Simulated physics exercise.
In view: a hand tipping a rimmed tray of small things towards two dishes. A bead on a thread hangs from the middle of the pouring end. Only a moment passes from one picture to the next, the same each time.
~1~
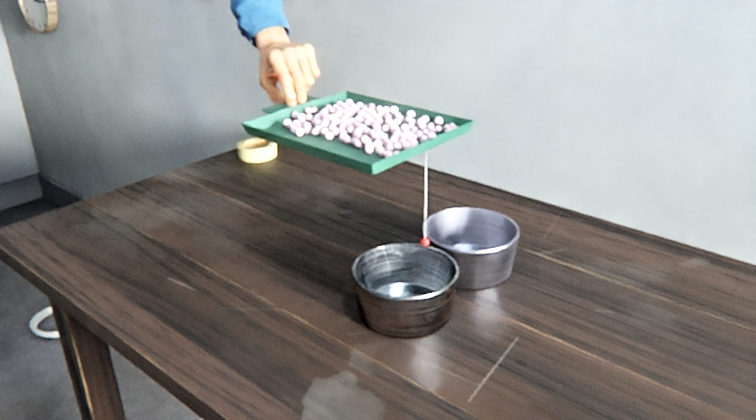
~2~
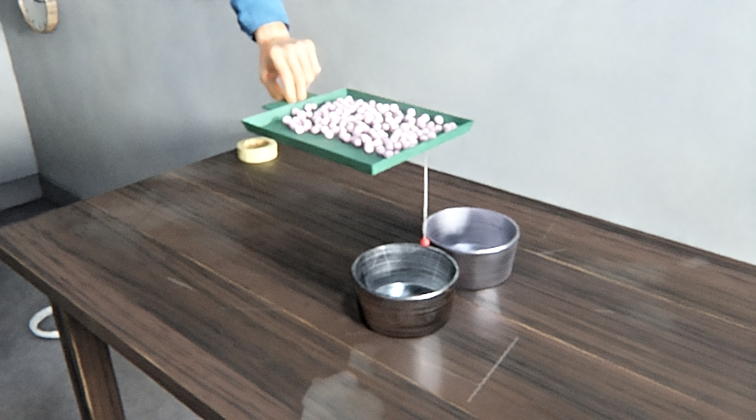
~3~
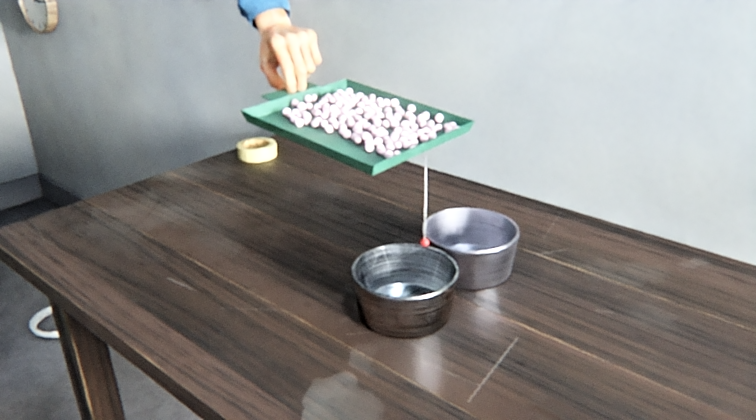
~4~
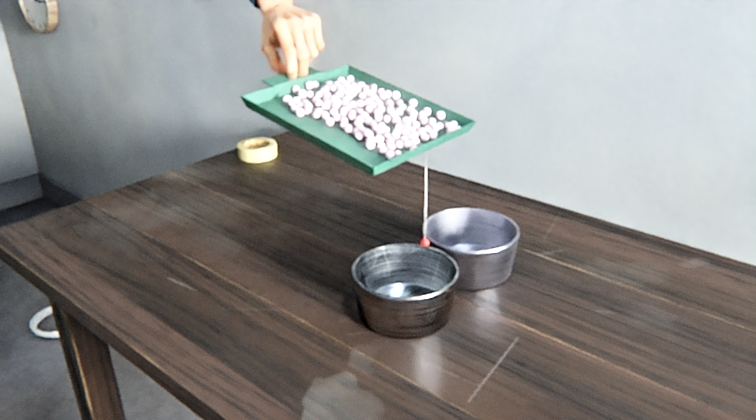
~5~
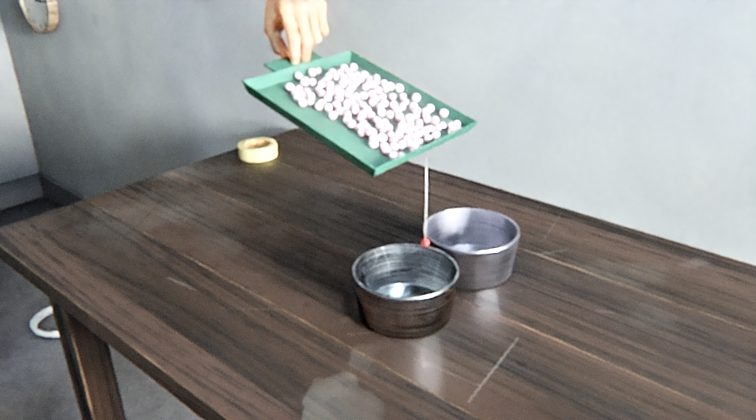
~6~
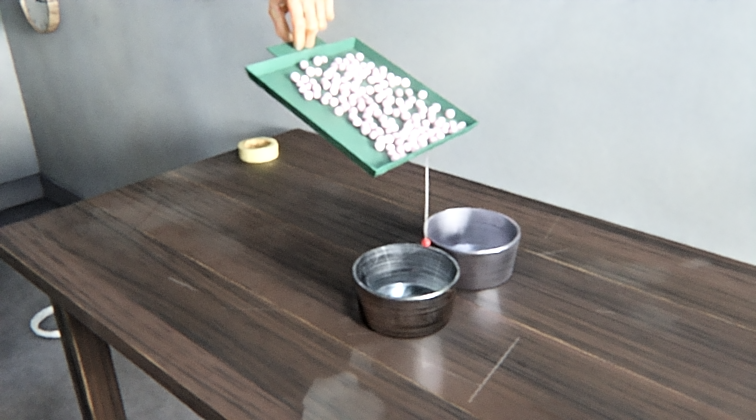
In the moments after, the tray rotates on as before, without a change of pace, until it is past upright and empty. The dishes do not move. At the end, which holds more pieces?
More goes to the left-hand dish.
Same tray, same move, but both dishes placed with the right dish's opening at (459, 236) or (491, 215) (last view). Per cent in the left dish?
Near 40 % and 40 %.
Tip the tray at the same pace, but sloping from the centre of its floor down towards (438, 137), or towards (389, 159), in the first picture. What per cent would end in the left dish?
About 0 and 60 per cent.
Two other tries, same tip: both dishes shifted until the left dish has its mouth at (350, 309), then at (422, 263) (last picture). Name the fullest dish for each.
First right, then left.
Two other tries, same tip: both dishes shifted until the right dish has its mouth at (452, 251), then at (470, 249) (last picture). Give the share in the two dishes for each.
Near 70 % and 80 %.
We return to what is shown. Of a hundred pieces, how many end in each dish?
The left dish has 40 per cent, the right dish has 10.
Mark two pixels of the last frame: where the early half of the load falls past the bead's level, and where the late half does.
First near (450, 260), later near (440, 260).
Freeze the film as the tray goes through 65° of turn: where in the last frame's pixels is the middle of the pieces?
Near (429, 148).
Just after the last frame, tray tipped steeply; roughly two thirds on the tray; just a few in the left dish; just a few in the right dish; just a few outside both; roughly a quarter in the air.
A moment on, tray tipped past a quarter turn; roughly a third in the left dish; about a tenth in the right dish; roughly a third outside both; about a tenth in the air.
Further on, tray tipped past a quarter turn; roughly half in the left dish; about a tenth in the right dish; roughly half outside both.
When it is over, tray tipped past a quarter turn; roughly half in the left dish; about a tenth in the right dish; roughly half outside both.
